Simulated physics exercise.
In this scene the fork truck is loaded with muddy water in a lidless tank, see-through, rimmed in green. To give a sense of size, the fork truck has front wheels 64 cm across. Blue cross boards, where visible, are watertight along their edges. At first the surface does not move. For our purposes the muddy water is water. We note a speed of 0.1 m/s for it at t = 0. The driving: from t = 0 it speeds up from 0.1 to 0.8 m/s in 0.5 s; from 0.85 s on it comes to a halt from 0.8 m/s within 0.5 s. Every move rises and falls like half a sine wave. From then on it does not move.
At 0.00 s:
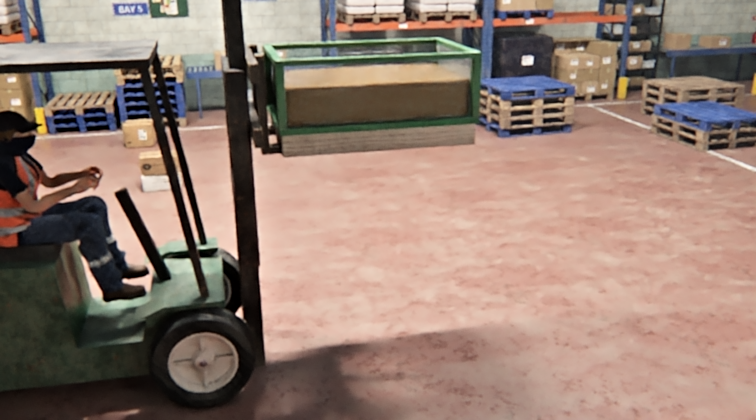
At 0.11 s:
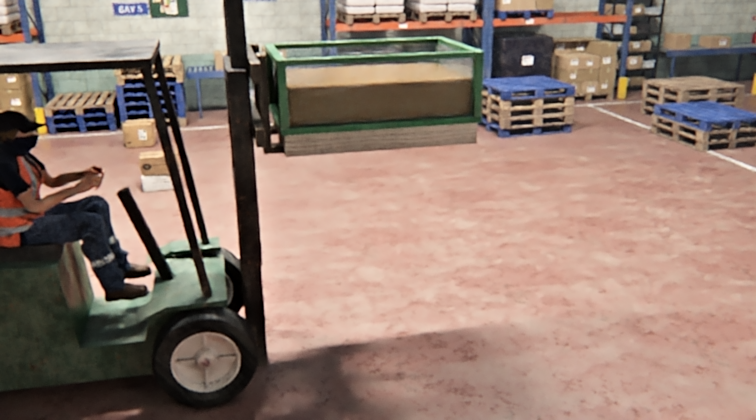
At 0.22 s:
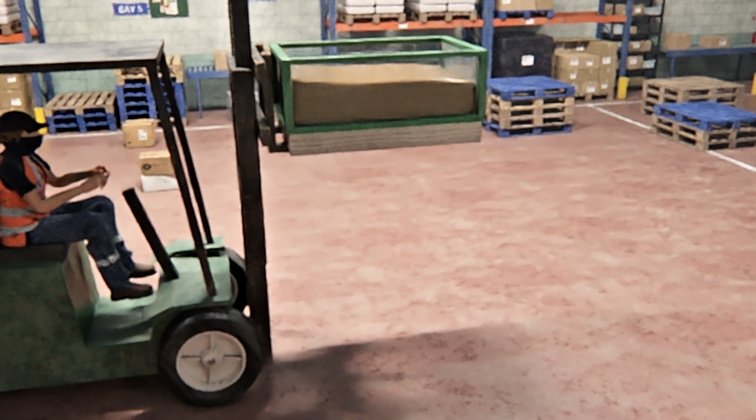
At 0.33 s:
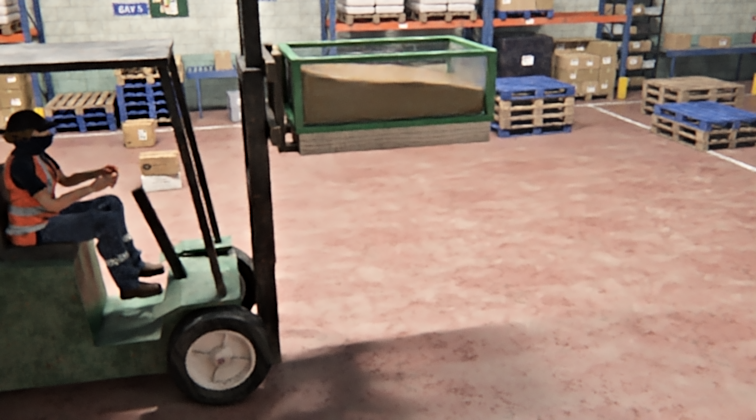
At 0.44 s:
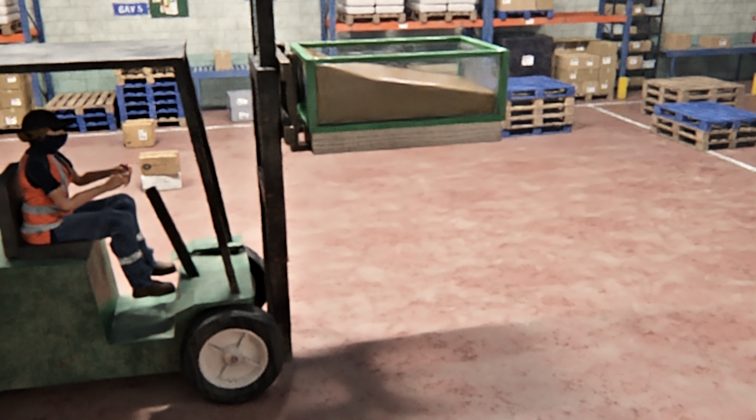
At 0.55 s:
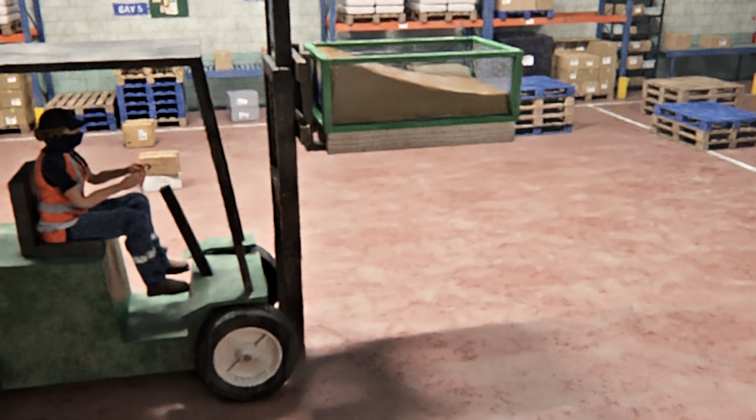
A green forklift with a driver in an orange vest and dark cap stands at the left of a warehouse with a reddish floor, seen from the side by a still camera. Its raised mast carries an open, see-through tank rimmed in green, holding brown muddy water, before blue and brown pallets. The forklift rolls right, and the level water tilts, climbing towards the mast.
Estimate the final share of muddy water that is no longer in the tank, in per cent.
I would say roughly 11 per cent is gone from the tank.
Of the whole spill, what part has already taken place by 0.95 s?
Roughly 0 per cent by then.
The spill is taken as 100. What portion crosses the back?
About 20 per cent.
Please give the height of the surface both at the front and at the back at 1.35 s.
Measured: Front = 54 cm, back = 10 cm.
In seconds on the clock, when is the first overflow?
1.5 s.
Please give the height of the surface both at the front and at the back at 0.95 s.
Front 18 cm, back 26 cm.
By 0.95 s the surface is 19 cm up at the front and 26 cm at the back; nothing has left.
By 1.35 s the surface is 55 cm up at the front and 10 cm at the back; nothing has left.
By 1.85 s the surface is 27 cm up at the front and 9 cm at the back; 6 per cent is out, over the front, a little elsewhere.
By 4.34 s 11 per cent is out, over the front, a little elsewhere, 21 of 193 litres.
